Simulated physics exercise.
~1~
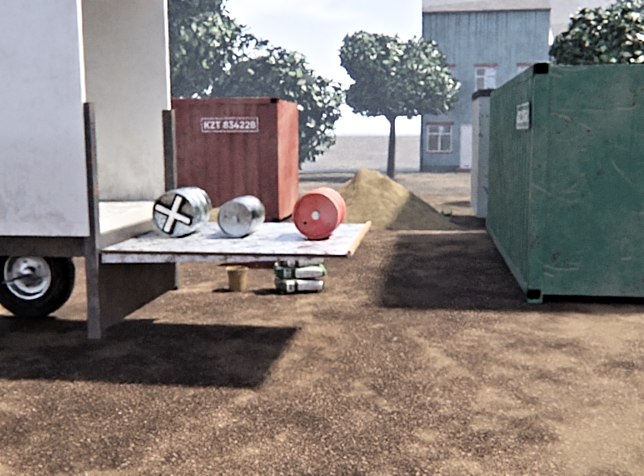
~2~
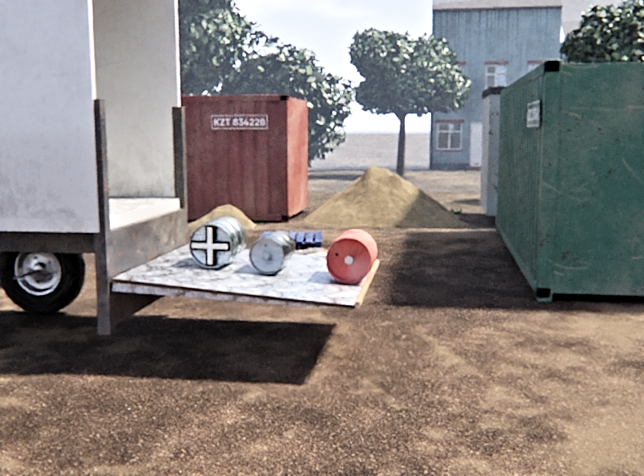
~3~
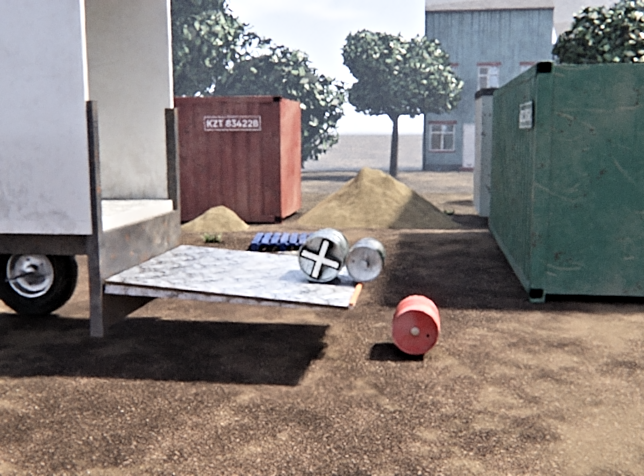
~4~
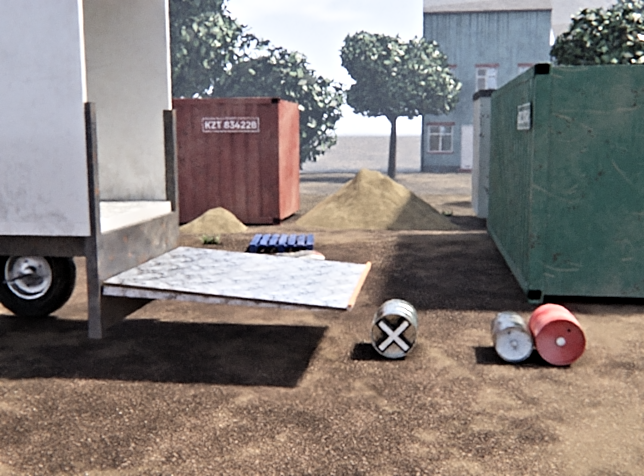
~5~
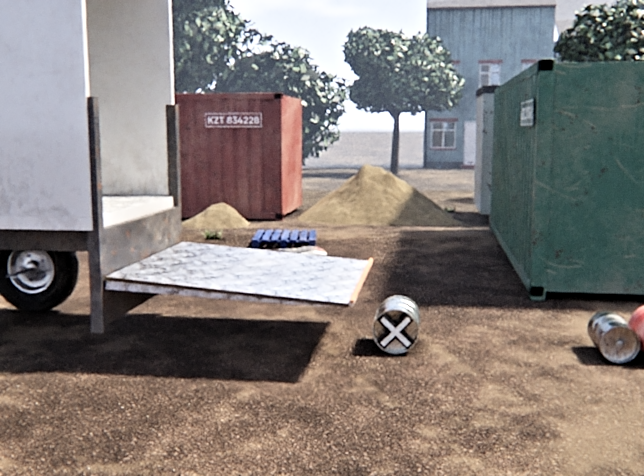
The truck's tail-lift sank a little and tipped outwards, sending three kegs rolling right and over its edge, the red one first. On the ground, the red and plain kegs rolled on to the far right, while the one with a cross stopped near the lift.
